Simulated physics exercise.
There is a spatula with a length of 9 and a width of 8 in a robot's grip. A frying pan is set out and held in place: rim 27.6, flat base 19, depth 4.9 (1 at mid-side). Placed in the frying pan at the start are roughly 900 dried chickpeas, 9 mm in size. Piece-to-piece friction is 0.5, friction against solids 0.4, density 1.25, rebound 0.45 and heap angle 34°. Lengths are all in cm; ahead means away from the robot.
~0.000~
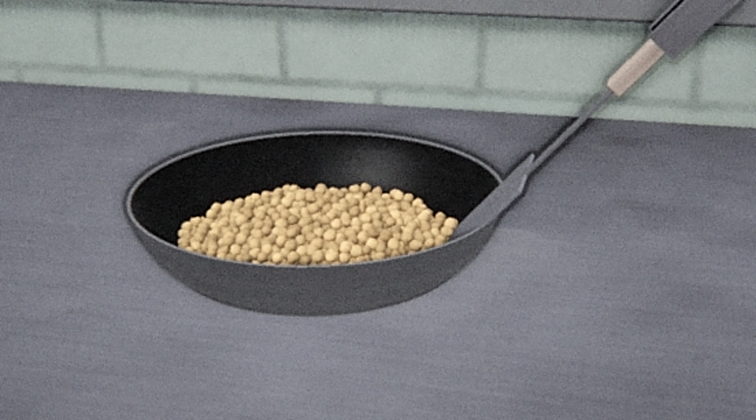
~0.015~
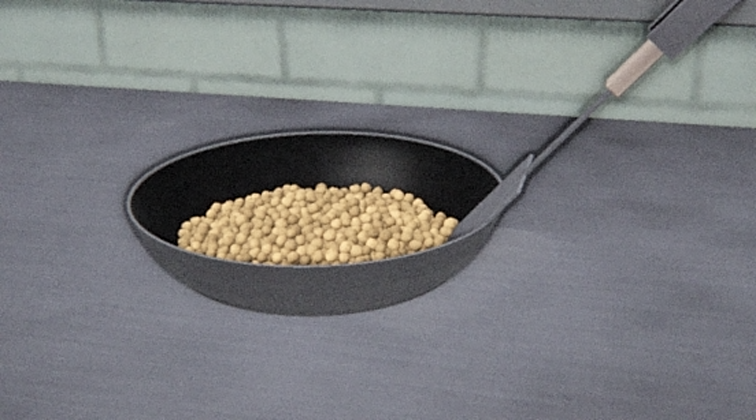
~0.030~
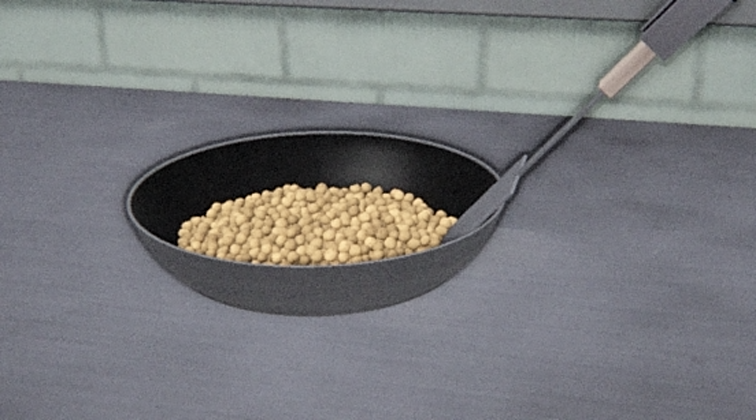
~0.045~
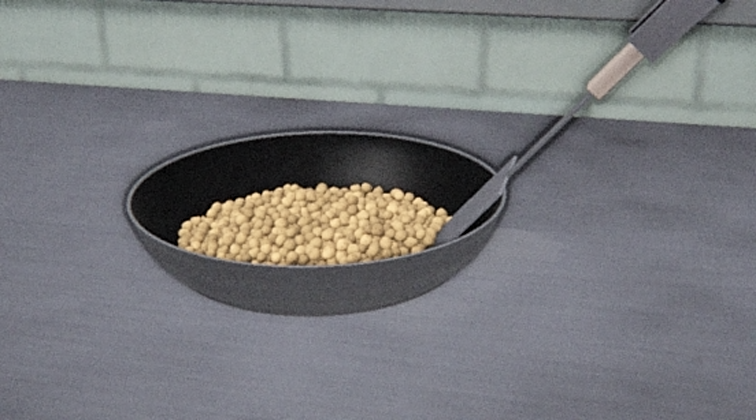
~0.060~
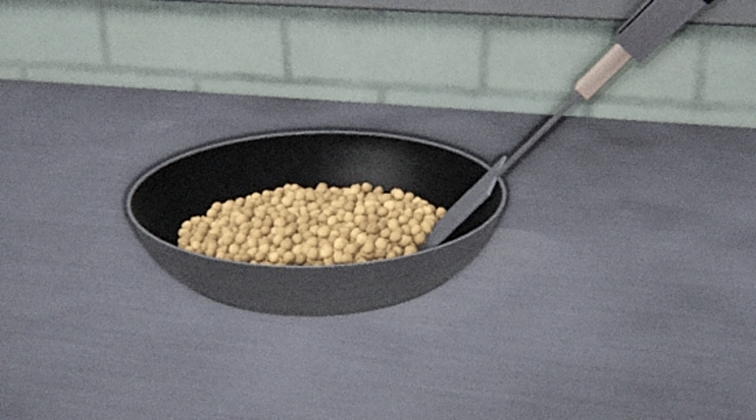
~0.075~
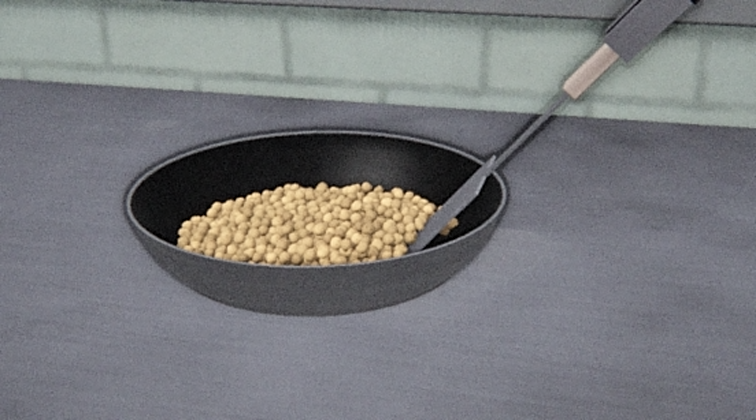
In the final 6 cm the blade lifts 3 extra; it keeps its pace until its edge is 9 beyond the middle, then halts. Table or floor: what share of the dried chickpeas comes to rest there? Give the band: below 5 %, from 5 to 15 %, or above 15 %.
Band: Below 5 %.
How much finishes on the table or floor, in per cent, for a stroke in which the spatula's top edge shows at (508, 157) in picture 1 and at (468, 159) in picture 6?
About 0 per cent.
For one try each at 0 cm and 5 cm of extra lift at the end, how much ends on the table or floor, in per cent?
Result: Approx. 0 % and 0 %, one try each.
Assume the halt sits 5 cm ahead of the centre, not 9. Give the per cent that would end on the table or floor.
Result: Approx. 0 %.
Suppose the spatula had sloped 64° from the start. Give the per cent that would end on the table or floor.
Near 0 %.
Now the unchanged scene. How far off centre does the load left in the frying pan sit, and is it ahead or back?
Roughly 4.5 centimetres ahead.
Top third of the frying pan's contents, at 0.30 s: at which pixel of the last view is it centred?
It is centred at roughly (238, 212).
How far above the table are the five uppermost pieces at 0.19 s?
4 cm or so.
After 0.19 s, sloping 49°, highest piece 4 above the table; 900 in the frying pan.
After 0.30 s, sloping 49°, highest piece 5 above the table; 900 in the frying pan.
After 0.55 s, sloping 49°, highest piece 6 above the table; 890 in the frying pan, 9 on the table or floor, 1 on the blade or in flight.
After 1.60 s, sloping 49°, highest piece 5 above the table; 889 in the frying pan, 11 on the table or floor.
At rest, 889 in the frying pan, 11 on the table or floor. That is 1 % on the table or floor.
